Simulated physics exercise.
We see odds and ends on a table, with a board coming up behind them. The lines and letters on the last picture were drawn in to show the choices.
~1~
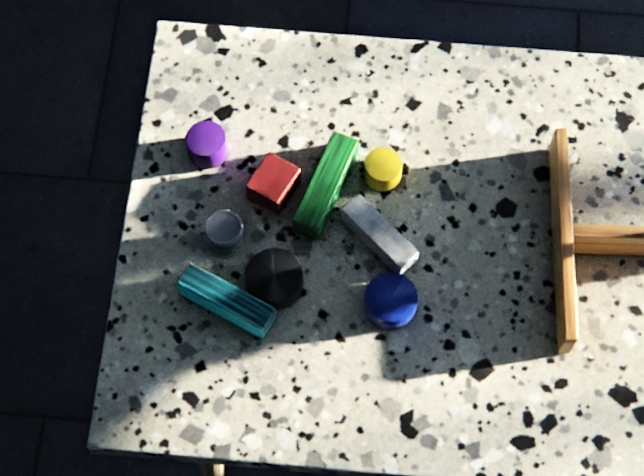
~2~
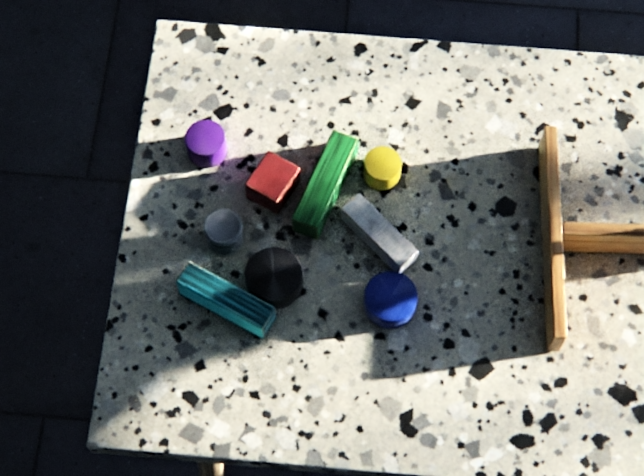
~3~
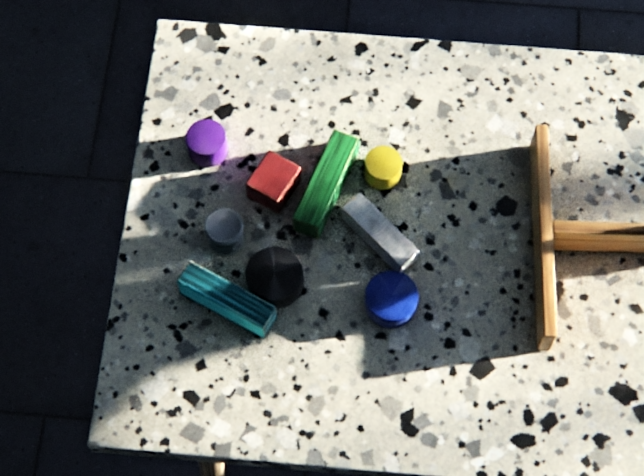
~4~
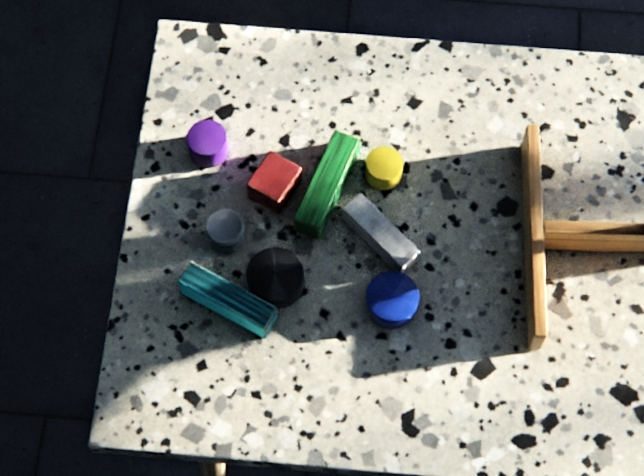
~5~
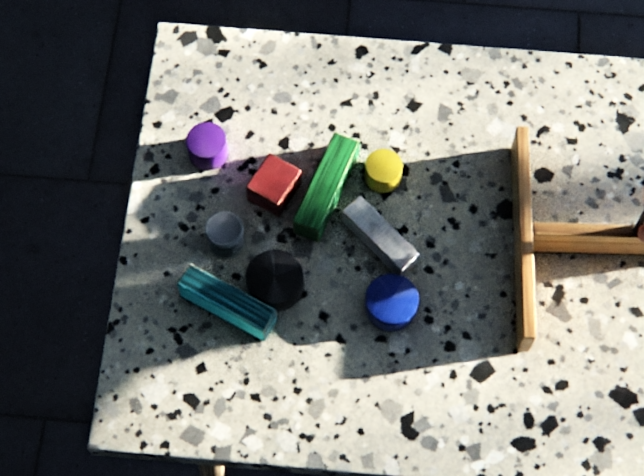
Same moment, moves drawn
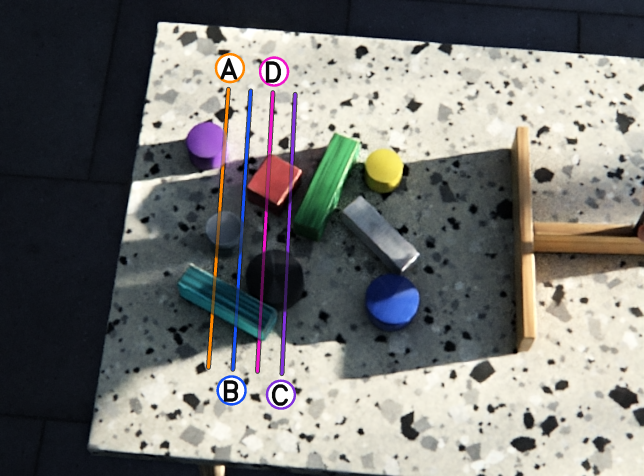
Wooden board on a handle sliding slowly left across a speckled table, its shadow shifting over scattered colourful blocks and tins.
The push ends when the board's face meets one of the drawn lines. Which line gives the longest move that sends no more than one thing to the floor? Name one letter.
No farther than A.
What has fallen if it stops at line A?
The purple tin.
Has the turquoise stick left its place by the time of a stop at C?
Yes.
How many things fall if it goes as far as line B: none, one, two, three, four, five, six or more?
The count is none.
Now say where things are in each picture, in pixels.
In the first frame, purple tin (207, 144); turquoise stick (227, 301); board (567, 230).
In the second frame, board (556, 228); grey tin (224, 233).
In the third frame, board (547, 226); black tin (275, 278).
In the fourth frame, board (537, 226); red block (275, 183).
In the fifth frame, board (526, 228); purple tin (207, 146); turquoise stick (228, 303); green stick (326, 187).
On the marked copy, A at (219, 221); B at (242, 223); C at (289, 227); D at (266, 225).
Taking A. A third of the way, board (415, 219); blue tin (379, 302); white bar (370, 234).
Two thirds of the way, board (307, 210); grey tin (211, 232); red block (222, 193).
When it is over, board (222, 203); purple tin over the edge; red block (140, 186); one fallen.
As for the rest, B is within the limit but short; C is within the limit but short; D is within the limit but short.
